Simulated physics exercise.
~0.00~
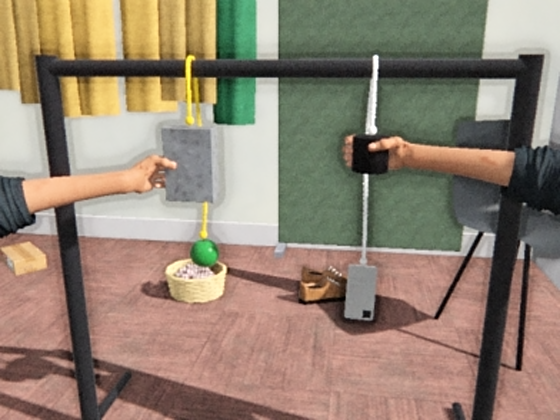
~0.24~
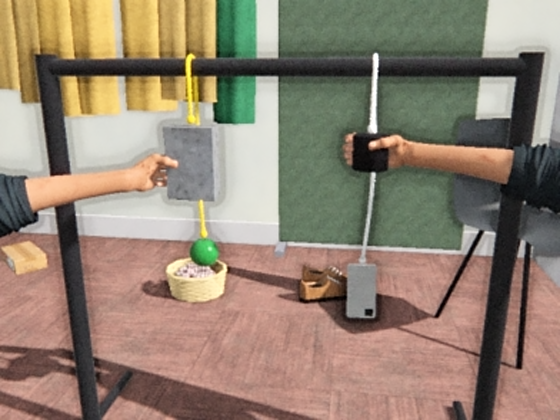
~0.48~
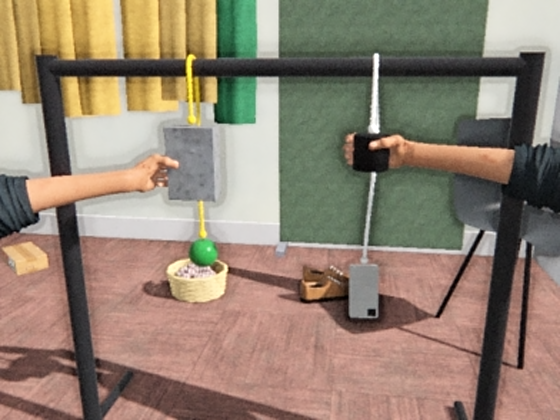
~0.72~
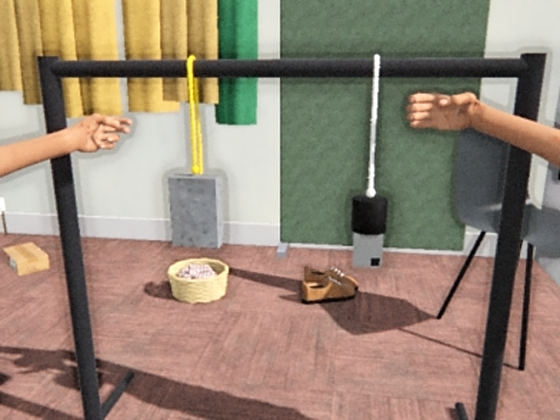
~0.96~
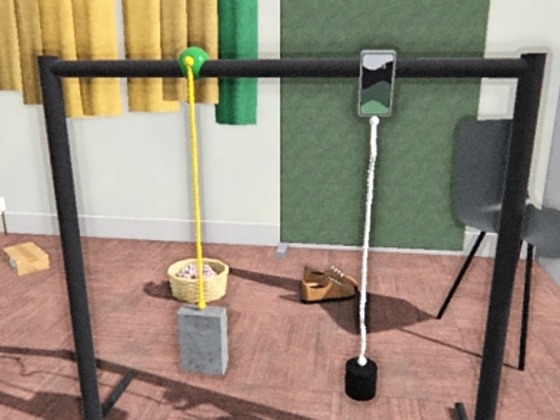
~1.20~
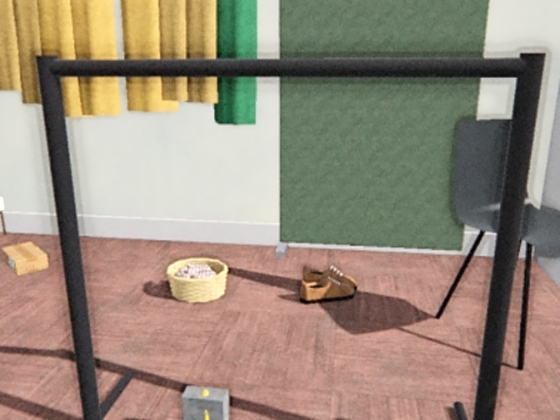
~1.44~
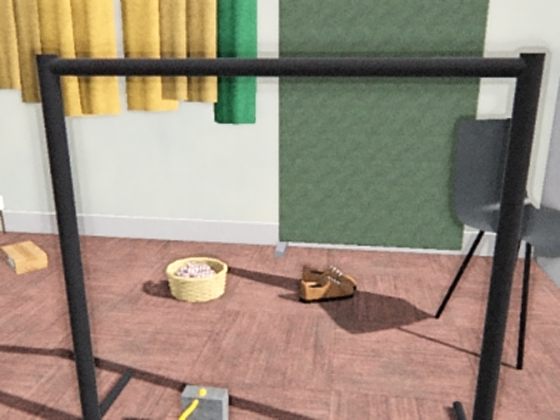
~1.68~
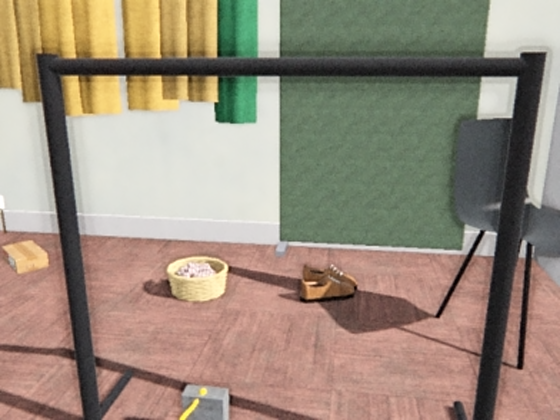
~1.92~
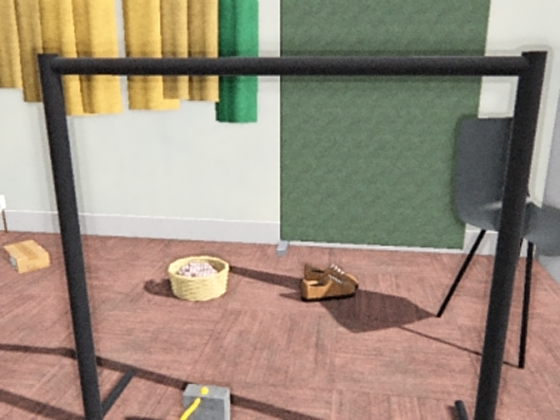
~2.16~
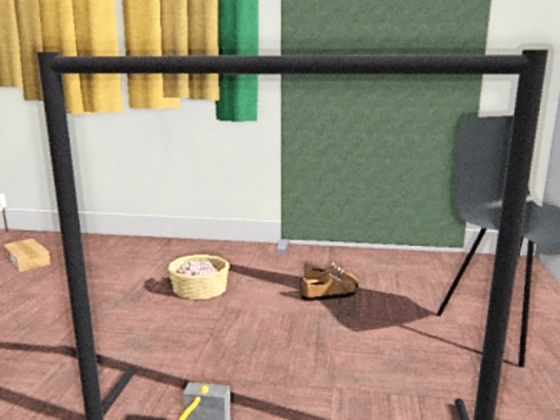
In a room, hands release two objects roped over a black bar, and both sides drop.
